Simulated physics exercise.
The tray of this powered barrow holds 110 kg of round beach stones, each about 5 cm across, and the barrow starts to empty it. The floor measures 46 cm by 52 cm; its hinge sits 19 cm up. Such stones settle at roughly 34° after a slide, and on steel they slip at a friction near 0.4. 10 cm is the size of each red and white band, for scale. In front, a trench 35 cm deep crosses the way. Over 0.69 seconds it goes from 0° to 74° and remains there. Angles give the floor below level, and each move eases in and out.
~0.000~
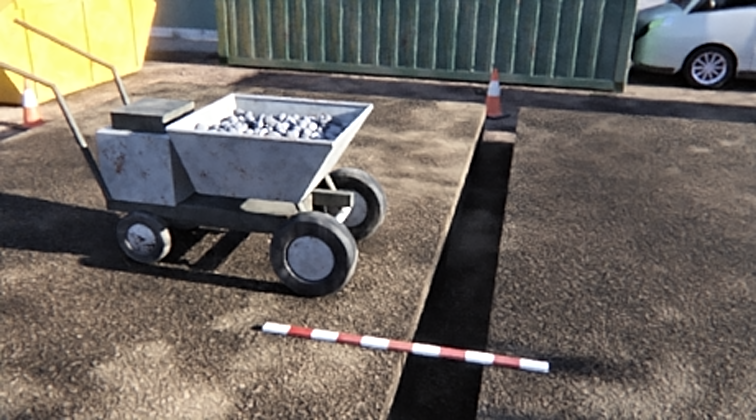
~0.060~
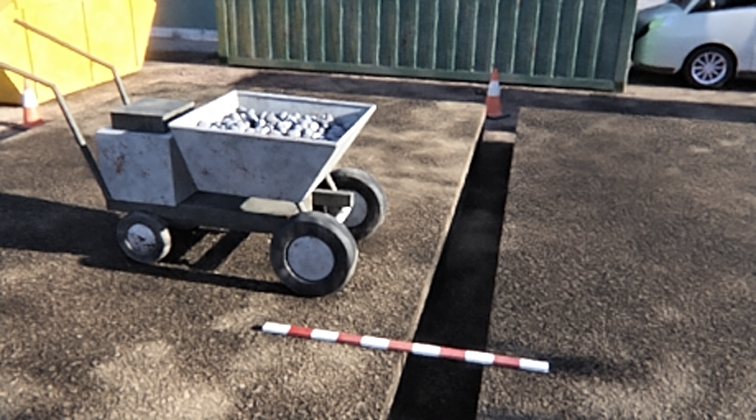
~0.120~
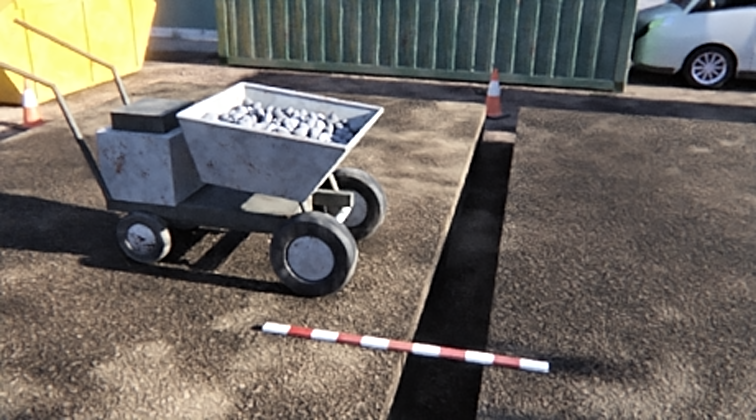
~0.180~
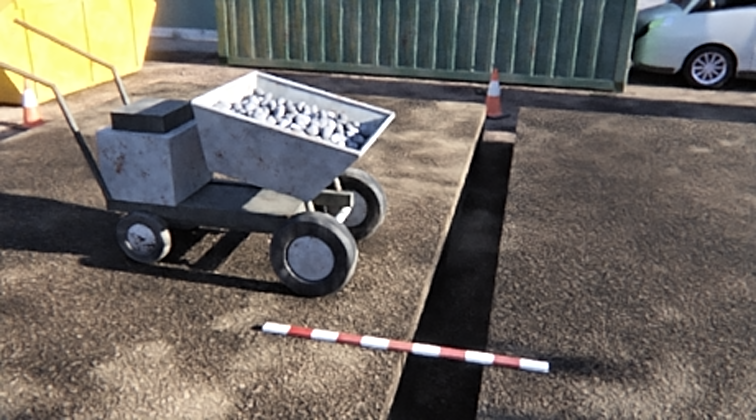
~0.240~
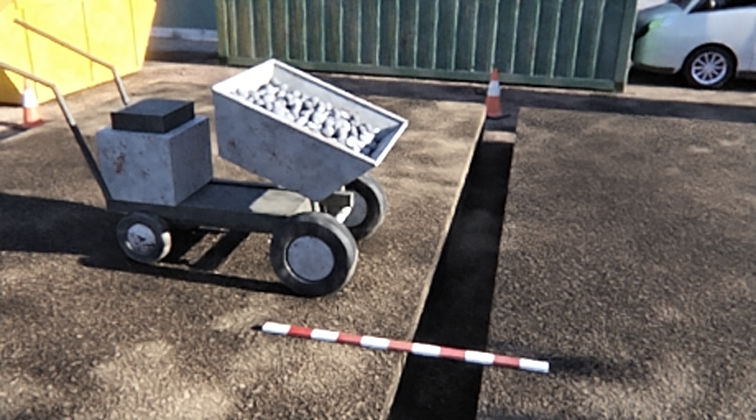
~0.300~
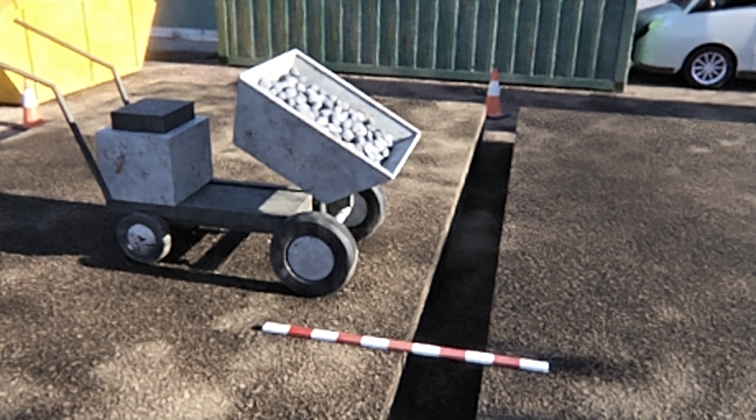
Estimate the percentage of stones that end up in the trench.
Roughly 52 per cent.
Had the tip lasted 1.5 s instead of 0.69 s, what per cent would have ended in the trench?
Near 75 per cent.
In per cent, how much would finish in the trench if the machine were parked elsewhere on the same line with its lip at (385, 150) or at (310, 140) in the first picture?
Roughly 10 per cent, then 75 per cent.
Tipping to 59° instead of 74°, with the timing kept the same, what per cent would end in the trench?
I'd expect around 35 in a hundred.
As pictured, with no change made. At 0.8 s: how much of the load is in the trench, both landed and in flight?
Roughly 20% by that time.
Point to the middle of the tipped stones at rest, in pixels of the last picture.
I'd put it close to (487, 317).
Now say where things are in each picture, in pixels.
In the first picture, the tray is at 0°, its lip at (334, 144); the top of the load is at (286, 125).
The second picture shows lip at (337, 145), floor tilted 2°, highest stones at (287, 124); the stones move at 0.4 m/s on average.
In the third picture, the tray is at 6°, its lip at (347, 148); the top of the load is at (264, 114); the stones move at 0.8 m/s on average.
The fourth picture shows lip at (360, 155), floor tilted 12°, highest stones at (261, 103); the stones move at 1.0 m/s on average.
In the fifth picture, the tray is at 21°, its lip at (376, 164); the top of the load is at (273, 92); the stones move at 1.2 m/s on average.
In the sixth picture, the tray is at 30°, its lip at (393, 178); the top of the load is at (290, 83); the stones move at 1.3 m/s on average.
After 0.5 s the floor is at 63°; 100 % in the tray; the foremost stones are at (427, 201).
After 0.8 s the floor is at 74°; 65 % in the tray, 21 % in the trench, 14 % past the trench; the foremost stones are at (530, 288).
After 1.1 s the floor is at 74°; 17 % in the tray, 34 % in the trench, 48 % past the trench; the foremost stones are at (708, 308).
After 3.1 s the floor is at 74°; 0 % in the tray, 52 % in the trench, 48 % past the trench; the foremost stones are past the picture's edge.
